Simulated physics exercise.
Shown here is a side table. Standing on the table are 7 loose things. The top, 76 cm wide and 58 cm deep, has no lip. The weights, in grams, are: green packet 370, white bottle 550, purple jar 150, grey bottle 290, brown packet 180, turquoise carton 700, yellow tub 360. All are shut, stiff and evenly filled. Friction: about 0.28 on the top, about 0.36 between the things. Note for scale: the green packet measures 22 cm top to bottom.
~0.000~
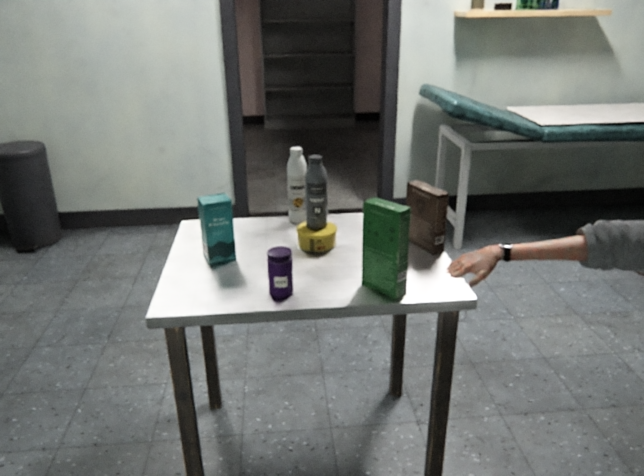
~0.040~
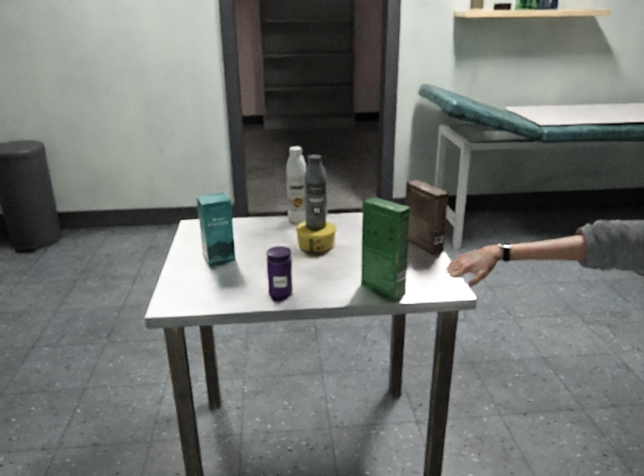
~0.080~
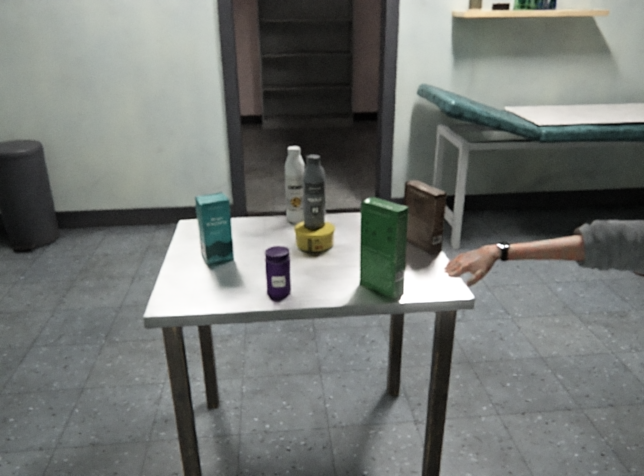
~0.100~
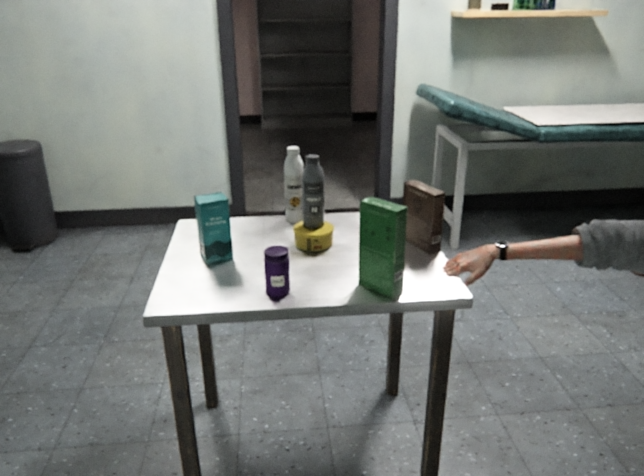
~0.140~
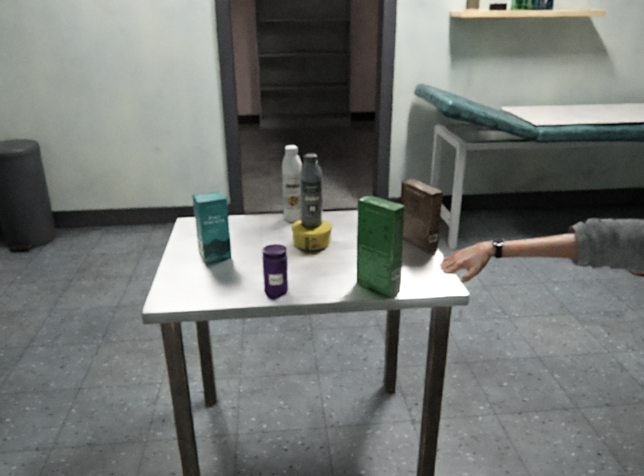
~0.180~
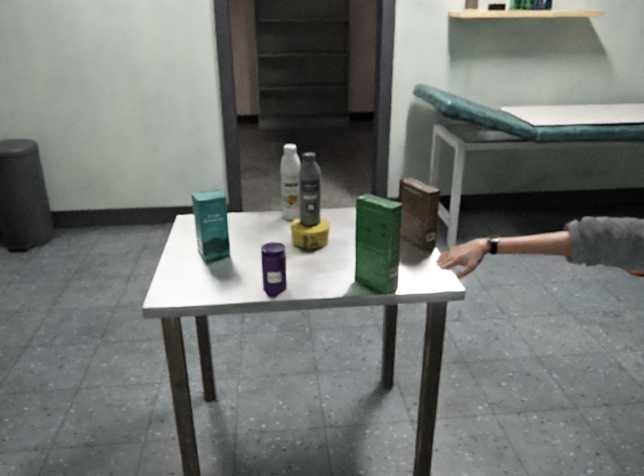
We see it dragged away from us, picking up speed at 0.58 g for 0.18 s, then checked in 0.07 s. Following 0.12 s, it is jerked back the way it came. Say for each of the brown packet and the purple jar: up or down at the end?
My prediction: The brown packet stays vertical; the purple jar stays vertical.
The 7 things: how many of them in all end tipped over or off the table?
The answer: 2.
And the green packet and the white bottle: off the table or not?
Once it settles, the green packet keeps within bounds; as for the white bottle, it has gone out of bounds.
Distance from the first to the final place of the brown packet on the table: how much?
It ends up around 4 cm from its start.
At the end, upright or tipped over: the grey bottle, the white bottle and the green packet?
In the last frame the grey bottle remains up, the white bottle does not stay up and the green packet does not stay up.
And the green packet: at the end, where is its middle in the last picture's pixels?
Close to pixel (400, 263) in the final view.
Around 0.38 s, table shifted 13 cm; brown packet shifted 2 cm near (410, 203); purple jar shifted 2 cm near (273, 252); white bottle at 13° to upright.
Around 0.58 s, table shifted 7 cm; white bottle now off the table; purple jar shifted 4 cm near (273, 253); brown packet shifted 4 cm near (410, 203).
Around 0.78 s, brown packet shifted 4 cm near (415, 211); purple jar shifted 4 cm near (274, 264); green packet on its side.
Finally (1.4 s), off the table and tipped over, white bottle; on their side or leaning hard on the table, green packet; the other 5 still in place (within 5 cm). In the last view, brown packet near (415, 212), purple jar near (274, 264).
